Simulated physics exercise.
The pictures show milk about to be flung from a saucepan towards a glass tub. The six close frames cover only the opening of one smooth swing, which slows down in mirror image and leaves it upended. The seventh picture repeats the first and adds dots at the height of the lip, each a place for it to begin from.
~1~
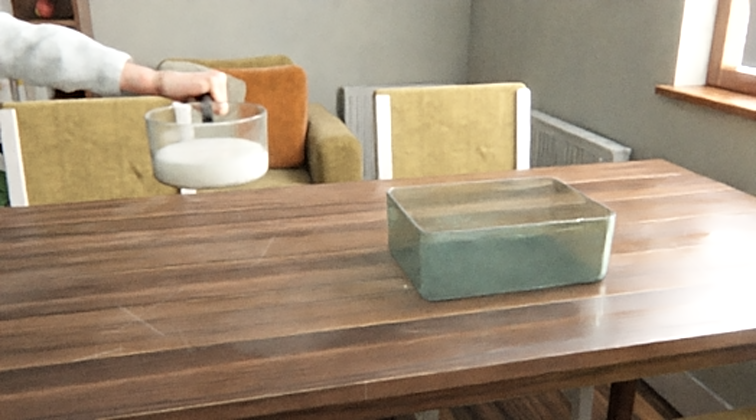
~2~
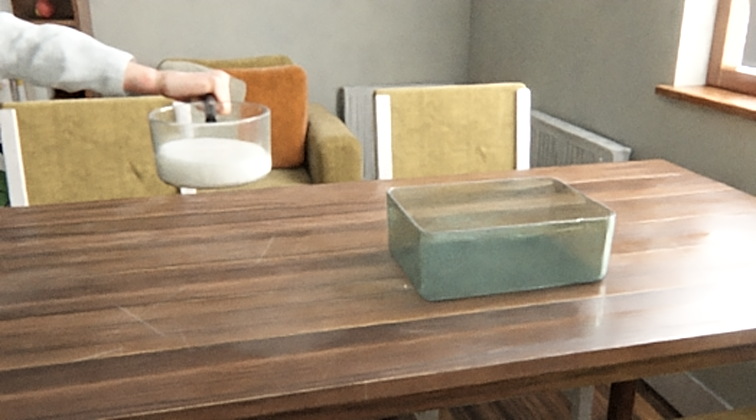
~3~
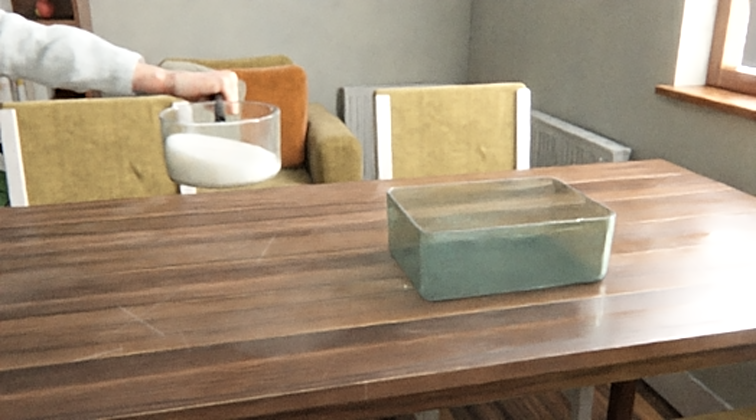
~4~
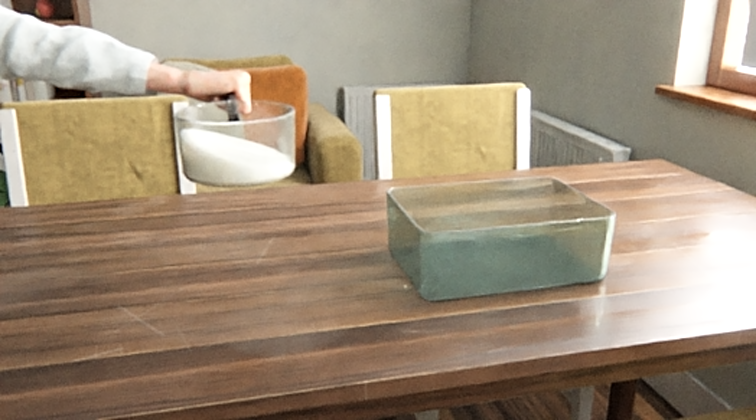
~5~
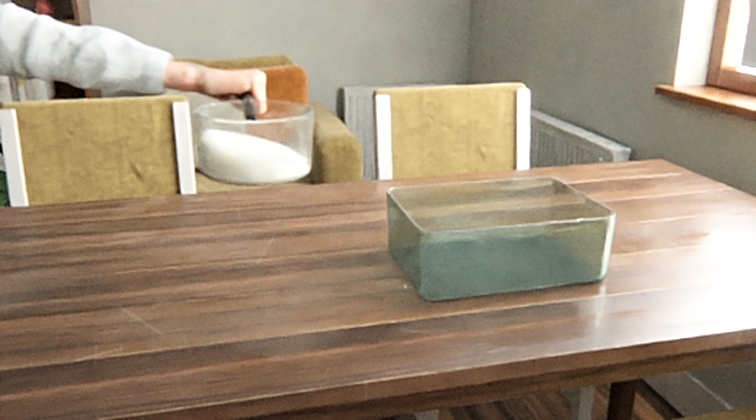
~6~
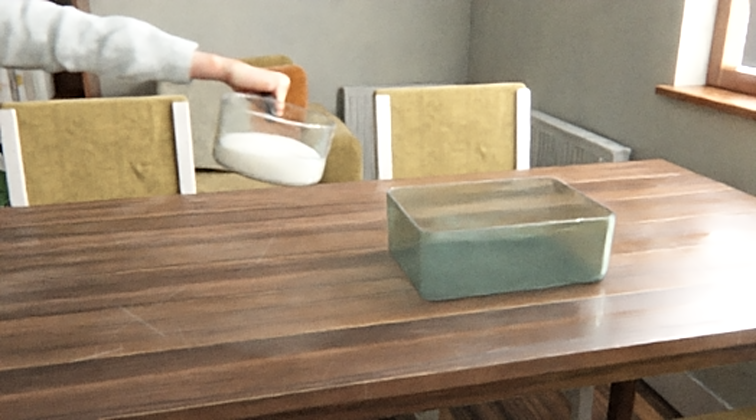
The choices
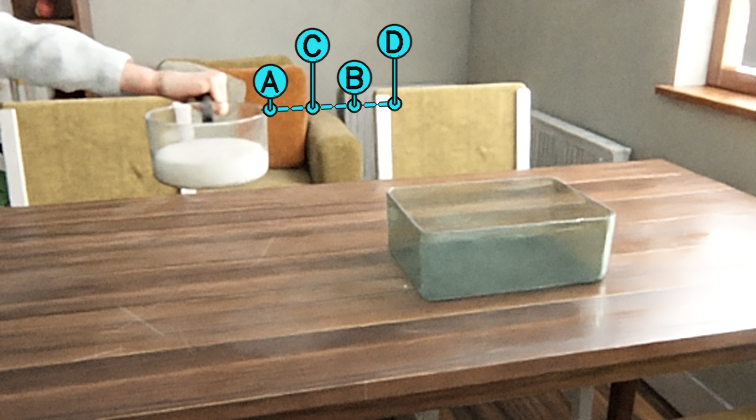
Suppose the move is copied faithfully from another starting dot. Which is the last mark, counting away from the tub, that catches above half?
The answer is place C.
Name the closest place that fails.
A it is.
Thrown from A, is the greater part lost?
Yes.
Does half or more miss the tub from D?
No, that is safe.
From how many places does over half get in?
Three of them.
In cyan, A at (270, 109); B at (354, 105); C at (312, 107); D at (394, 103).
If A is chosen, about 31 % lands in the tub, 67 % falls short.
If B is chosen, about 90 % lands in the tub, 2 % falls short and 8 % goes beside or beyond.
If C is chosen, about 72 % lands in the tub, 21 % falls short and 6 % goes beside or beyond.
If D is chosen, about 91 % lands in the tub, 3 % falls short and 6 % goes beside or beyond.
